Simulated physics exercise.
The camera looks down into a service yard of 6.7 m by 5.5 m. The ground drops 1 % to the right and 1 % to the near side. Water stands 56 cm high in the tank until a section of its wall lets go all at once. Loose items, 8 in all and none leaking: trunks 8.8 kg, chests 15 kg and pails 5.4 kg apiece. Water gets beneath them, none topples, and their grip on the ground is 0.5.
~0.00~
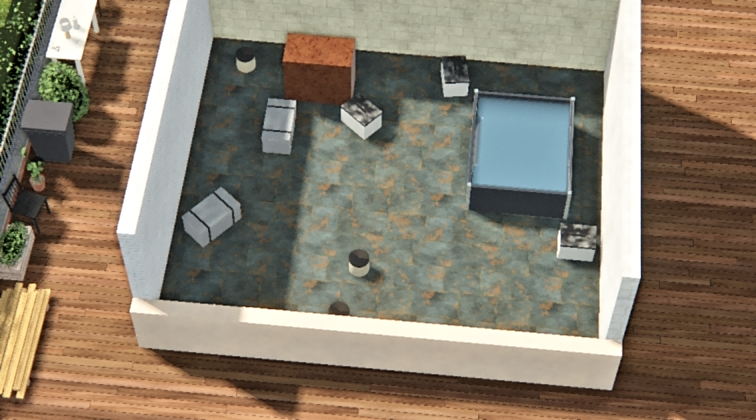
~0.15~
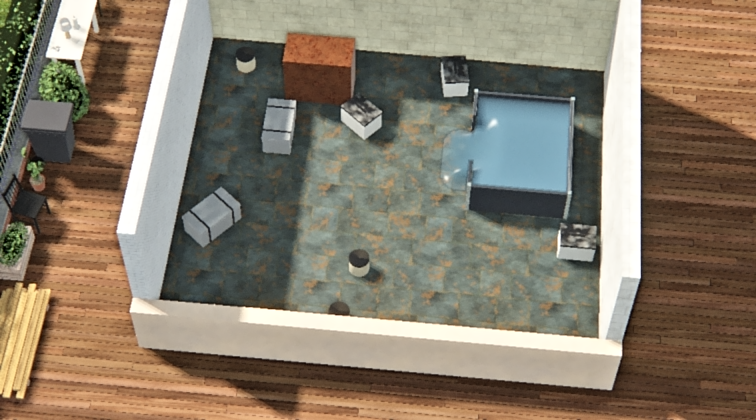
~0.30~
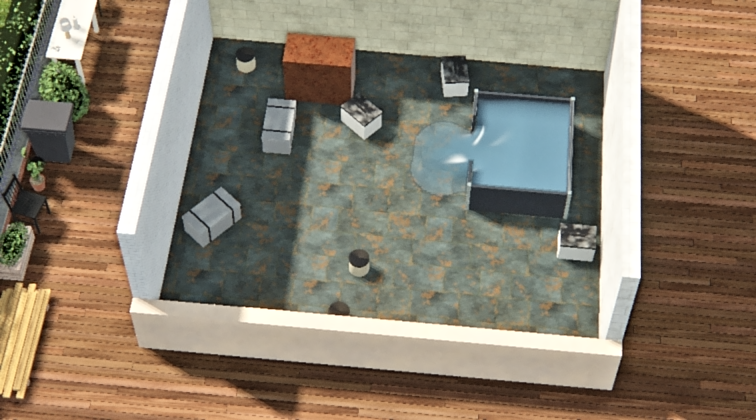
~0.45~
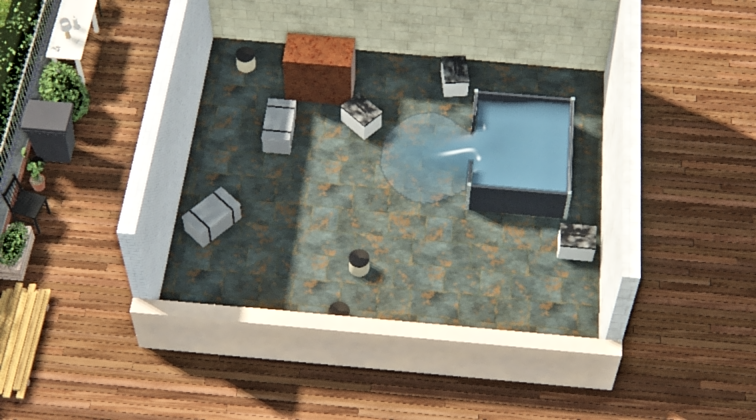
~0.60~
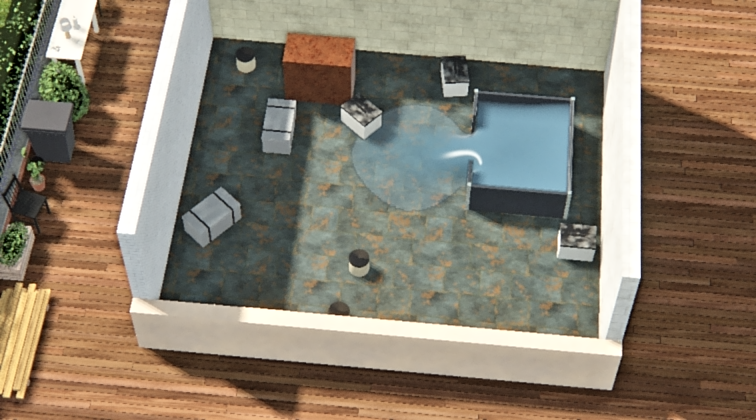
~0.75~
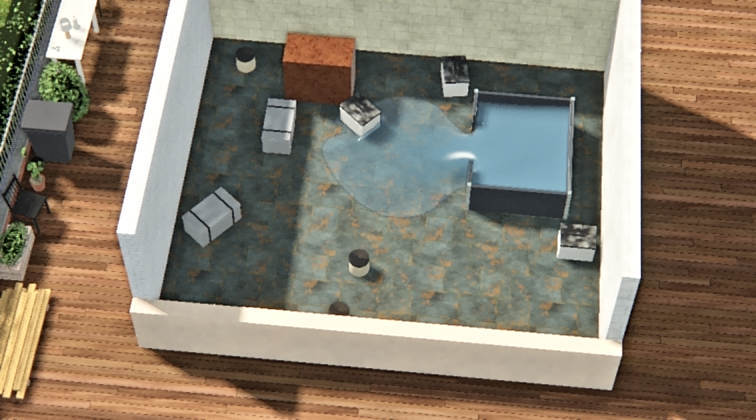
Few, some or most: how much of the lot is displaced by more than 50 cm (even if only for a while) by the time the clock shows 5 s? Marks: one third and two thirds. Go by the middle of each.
That comes to one to two thirds.
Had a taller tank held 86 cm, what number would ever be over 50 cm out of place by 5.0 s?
Then 5.
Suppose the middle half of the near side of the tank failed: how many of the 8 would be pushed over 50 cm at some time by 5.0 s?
In that case 2 of them.
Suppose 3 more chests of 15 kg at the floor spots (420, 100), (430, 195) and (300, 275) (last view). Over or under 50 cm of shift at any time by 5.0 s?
In that order: Less, past it, less.
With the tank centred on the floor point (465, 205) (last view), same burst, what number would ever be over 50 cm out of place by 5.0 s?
In that case 4 of them.
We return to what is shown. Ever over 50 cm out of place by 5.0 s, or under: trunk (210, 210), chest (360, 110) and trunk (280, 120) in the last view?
In turn: More, over, past it.
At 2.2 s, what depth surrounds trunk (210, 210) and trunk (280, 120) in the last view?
Roughly 4 and 3 cm.
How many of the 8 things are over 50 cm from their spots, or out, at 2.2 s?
I count 2.
After 1.1 s 0 of 8 are over 50 cm from their spots; 0 afloat.
After 2.2 s 2 of 8 are over 50 cm from their spots; 0 afloat.
After 3.5 s 3 of 8 are over 50 cm from their spots; 2 afloat.
After 5.0 s 4 of 8 are over 50 cm from their spots, and 4 have been at some point; 4 afloat.
